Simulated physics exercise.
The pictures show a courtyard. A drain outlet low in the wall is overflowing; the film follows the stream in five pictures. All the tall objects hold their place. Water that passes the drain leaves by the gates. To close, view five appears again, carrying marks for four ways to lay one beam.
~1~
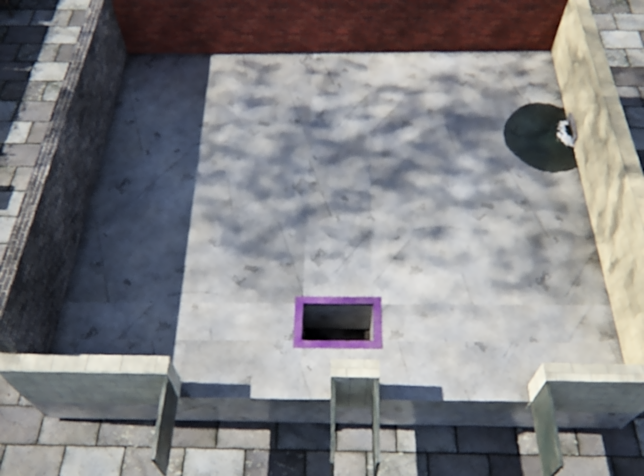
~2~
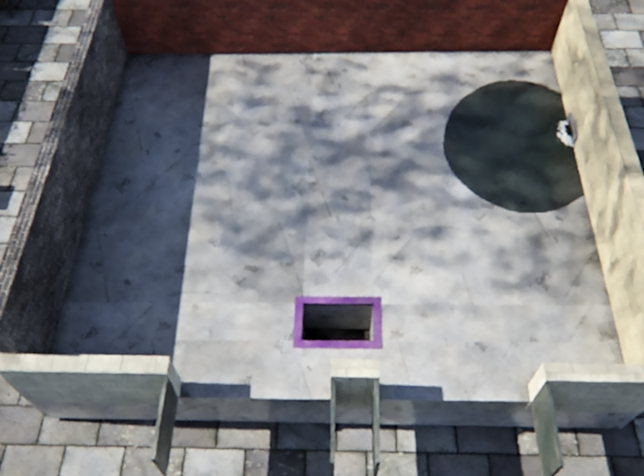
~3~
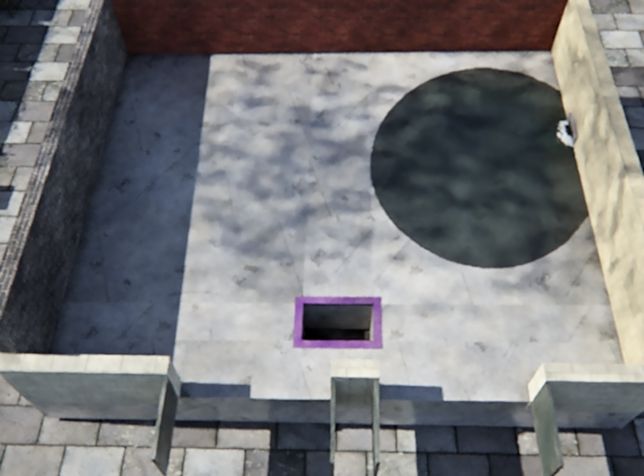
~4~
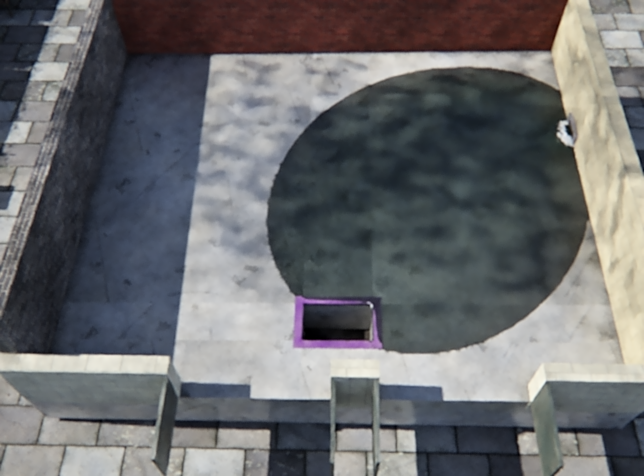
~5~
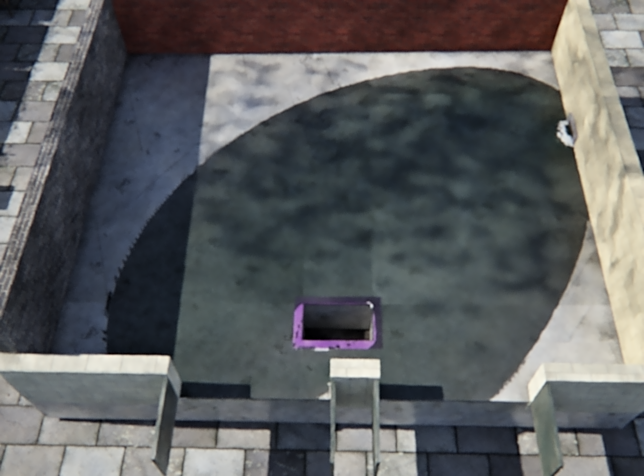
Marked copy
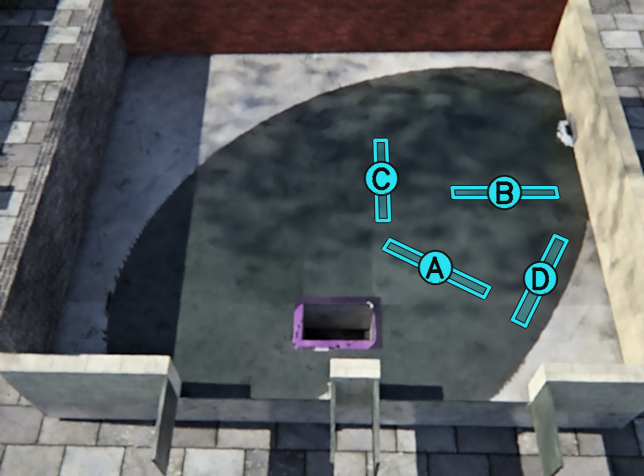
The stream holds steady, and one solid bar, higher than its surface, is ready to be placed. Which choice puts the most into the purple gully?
Position C.
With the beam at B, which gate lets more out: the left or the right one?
The left one.
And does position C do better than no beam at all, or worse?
Better.
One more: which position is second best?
Here it is position D.
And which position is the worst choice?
Here it is position A.
On the marked copy, A from (386, 244) to (486, 292); B from (452, 192) to (556, 192); C from (383, 220) to (380, 140); D from (518, 322) to (560, 238).
With A, about 5 % of the stream goes into the purple gully, about 89 % out by the gates.
With B, about 10 % of the stream goes into the purple gully, about 86 % out by the gates.
With C, about 38 % of the stream goes into the purple gully, about 55 % out by the gates.
With D, about 26 % of the stream goes into the purple gully, about 68 % out by the gates.
